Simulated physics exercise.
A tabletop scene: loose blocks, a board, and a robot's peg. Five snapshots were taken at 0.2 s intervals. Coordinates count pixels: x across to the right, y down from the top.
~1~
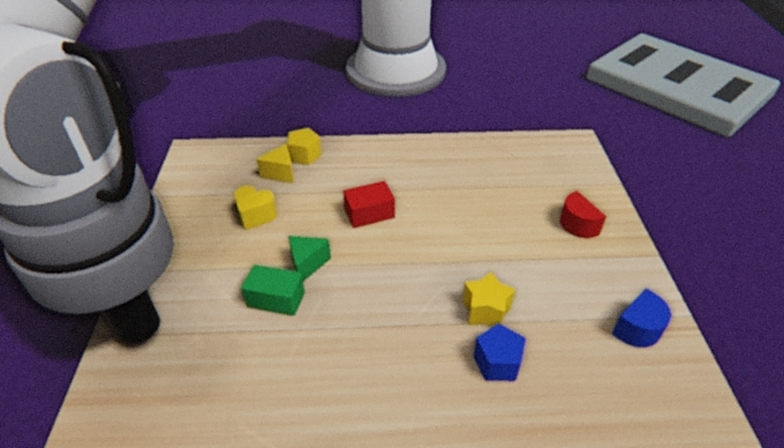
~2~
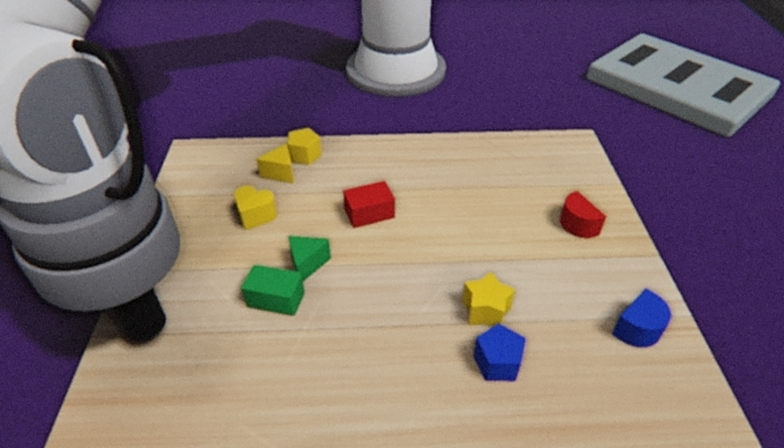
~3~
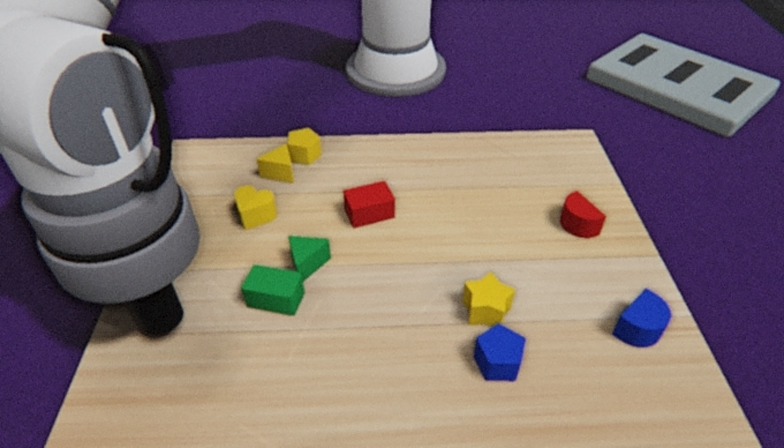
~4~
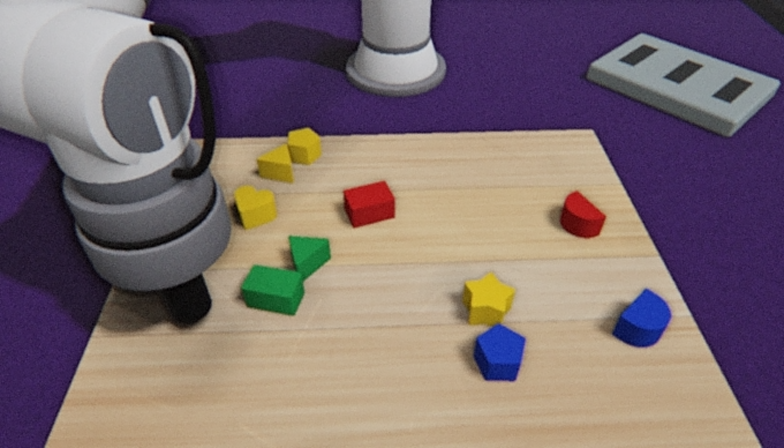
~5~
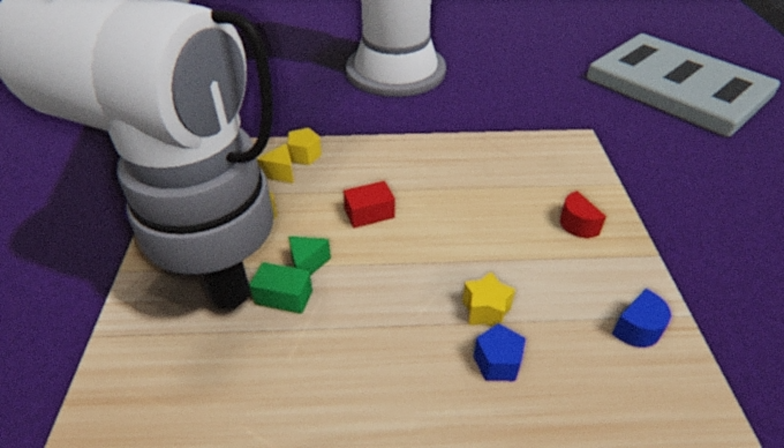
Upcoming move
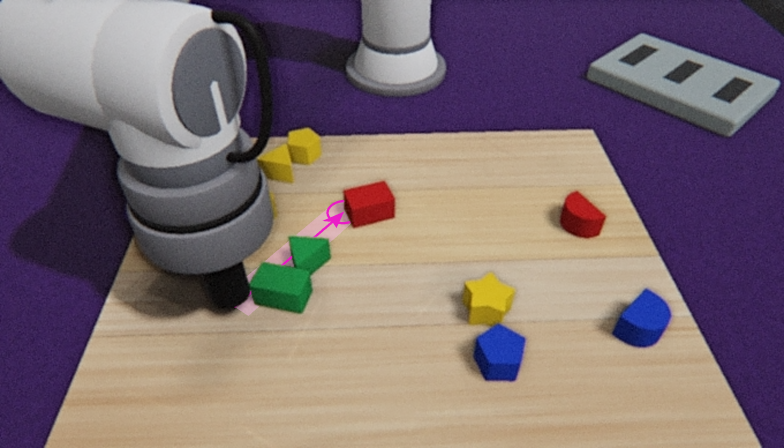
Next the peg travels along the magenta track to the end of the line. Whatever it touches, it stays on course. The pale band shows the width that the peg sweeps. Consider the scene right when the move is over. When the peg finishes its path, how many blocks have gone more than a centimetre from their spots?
Here I'd predict at least three blocks moving more than 1 cm.
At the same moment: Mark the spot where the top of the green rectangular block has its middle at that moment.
In the picture, that point is around (313, 266).
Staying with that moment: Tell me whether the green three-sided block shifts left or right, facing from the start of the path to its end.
Toward the right.
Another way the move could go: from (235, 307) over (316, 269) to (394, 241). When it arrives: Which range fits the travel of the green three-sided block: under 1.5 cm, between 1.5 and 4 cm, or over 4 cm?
Distance: More than 4 cm.
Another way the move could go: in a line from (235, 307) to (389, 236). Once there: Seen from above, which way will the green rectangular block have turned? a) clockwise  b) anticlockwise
a - clockwise.
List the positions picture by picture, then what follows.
The first picture shows tip of the peg (139, 327), middles of tops, yellow heart (252, 197), green rectangular block (271, 280), green three-sided block (305, 246), red rectangular block (369, 194).
The second picture shows peg (145, 324), nothing pushed.
The third picture shows peg (163, 318), nothing pushed.
The fourth picture shows peg (192, 308), nothing pushed.
The fifth picture shows peg (231, 294), yellow heart hidden, green rectangular block (280, 278), green three-sided block (305, 246), red rectangular block (369, 194).
The line goes from (235, 307) to (344, 212).
What follows on the original path. One third of the way, peg (272, 258); green rectangular block (310, 267), turned 55° clockwise; green three-sided block (329, 238), turned 50° anticlockwise.
Two thirds of the way, peg (310, 227); green rectangular block (313, 266), turned 70° clockwise; green three-sided block (333, 237), turned 55° anticlockwise.
At the end, peg (343, 199); yellow heart unmoved; green rectangular block (313, 266), turned 70° clockwise; green three-sided block (333, 237), turned 55° anticlockwise; red rectangular block (382, 189), turned 20° clockwise.
